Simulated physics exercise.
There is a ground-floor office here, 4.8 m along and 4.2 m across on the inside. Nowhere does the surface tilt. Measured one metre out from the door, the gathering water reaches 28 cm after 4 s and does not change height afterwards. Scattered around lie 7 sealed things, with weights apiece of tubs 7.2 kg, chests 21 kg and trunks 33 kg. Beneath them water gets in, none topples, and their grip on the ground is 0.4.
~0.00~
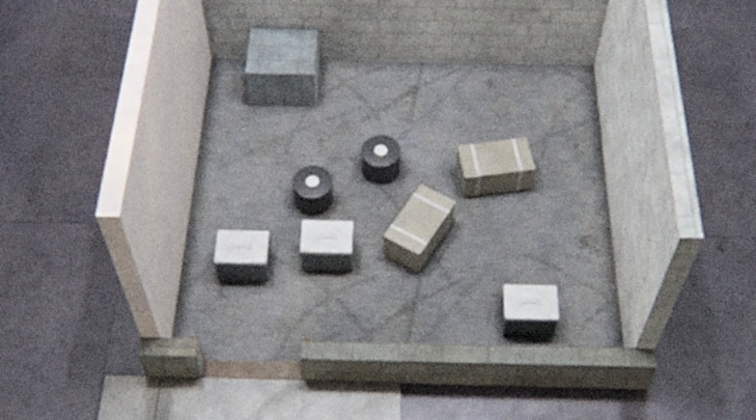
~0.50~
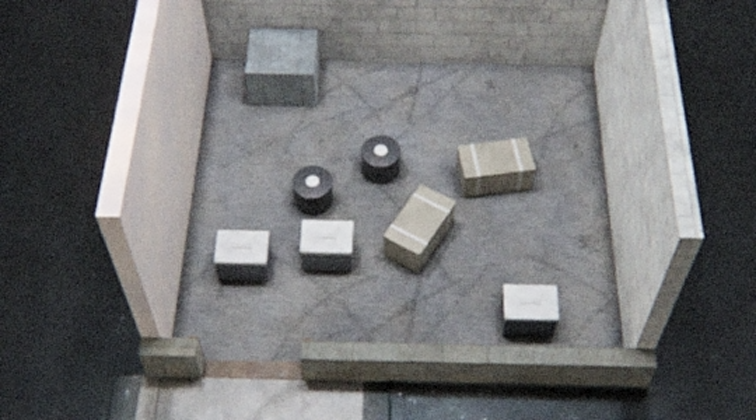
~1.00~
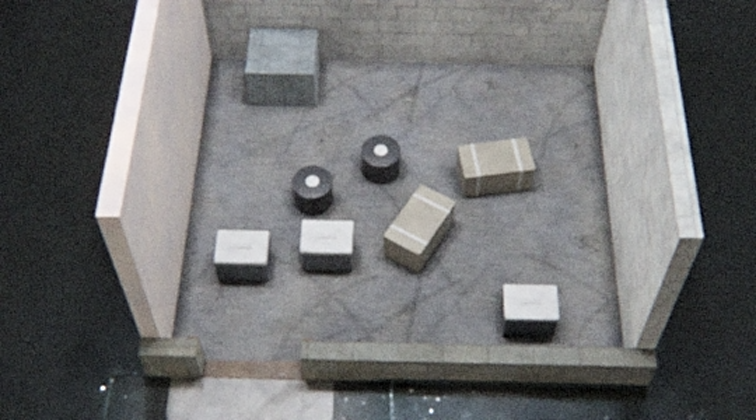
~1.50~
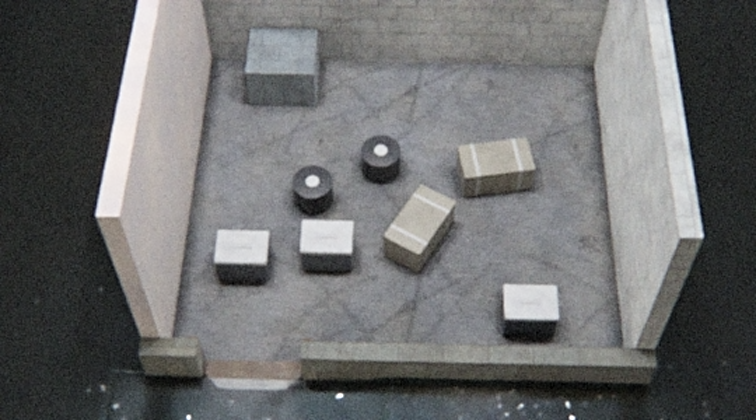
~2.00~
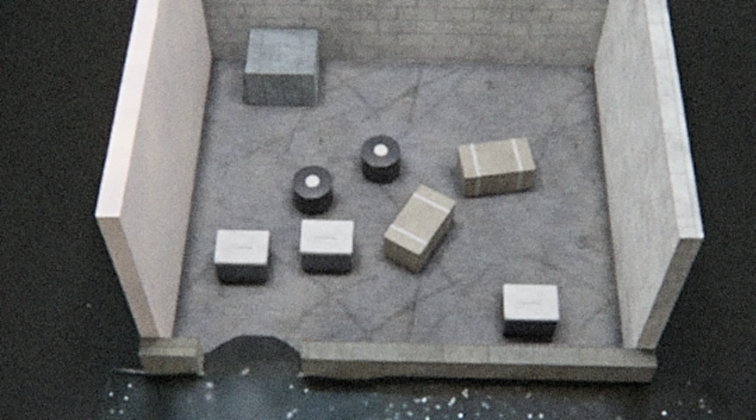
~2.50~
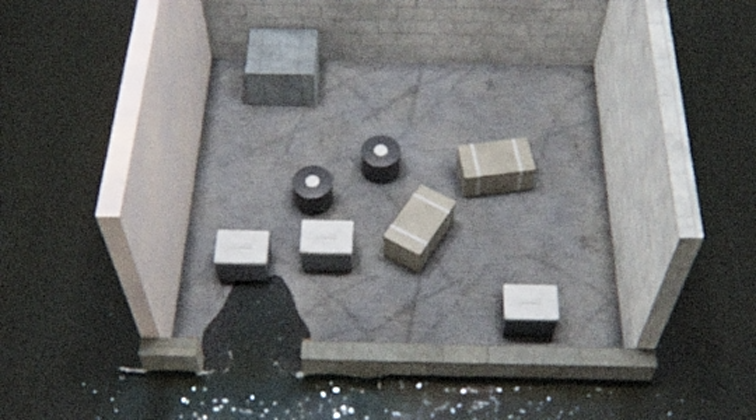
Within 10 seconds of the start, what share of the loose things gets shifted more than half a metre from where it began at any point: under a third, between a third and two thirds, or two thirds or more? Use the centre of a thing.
Medium share.
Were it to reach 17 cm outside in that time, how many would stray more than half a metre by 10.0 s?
Result: 2.
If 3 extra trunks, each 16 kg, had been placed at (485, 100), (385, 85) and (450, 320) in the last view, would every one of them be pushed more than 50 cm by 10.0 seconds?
Note, in order of listing: Crosses the threshold, crosses the threshold, stays below the threshold.
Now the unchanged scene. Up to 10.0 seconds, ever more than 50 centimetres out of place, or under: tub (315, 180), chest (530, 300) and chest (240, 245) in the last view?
Taking them in turn, the first is beyond the limit, the second within the limit and the third beyond the limit.
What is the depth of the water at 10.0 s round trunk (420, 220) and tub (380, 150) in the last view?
Close to 6 and 13 centimetres.
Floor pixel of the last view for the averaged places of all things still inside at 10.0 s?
It sits at about (516, 186).
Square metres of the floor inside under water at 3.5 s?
3.0 m2.
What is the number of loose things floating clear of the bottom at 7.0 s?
I'd say 2 of them.
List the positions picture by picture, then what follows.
In the first picture, a tub at (381, 151), on the bottom; a chest at (242, 246) rests on the ground; water covers 0.0 m2; 0 of 7 have shifted.
In the second picture, a tub at (381, 151) rests on the ground; a chest at (242, 246) rests on the ground; water covers 0.0 m2; 0 of 7 have shifted.
In the third picture, a tub at (381, 151), on the bottom; a chest at (242, 246), on the bottom; 0.0 m2 under water; 0 of 7 have shifted.
In the fourth picture, a tub at (381, 151), on the bottom; a chest at (242, 246), on the bottom; 0.0 m2 under water; 0 of 7 have shifted.
In the fifth picture, a tub at (381, 151) rests on the ground; a chest at (242, 246), on the bottom; 0.2 m2 under water; 0 of 7 have shifted.
In the sixth picture, a tub at (381, 151) rests on the ground; a chest at (242, 246) rests on the ground; 0.8 m2 under water; 0 of 7 have shifted.
After 3.5 s 0 of 7 are over 50 cm from their spots; 0 afloat.
After 4.5 s 1 of 7 are over 50 cm from their spots; 0 afloat.
After 7.0 s 4 of 7 are over 50 cm from their spots; 2 afloat.
After 10.0 s 4 of 7 are over 50 cm from their spots, and 4 have been at some point; 3 afloat.
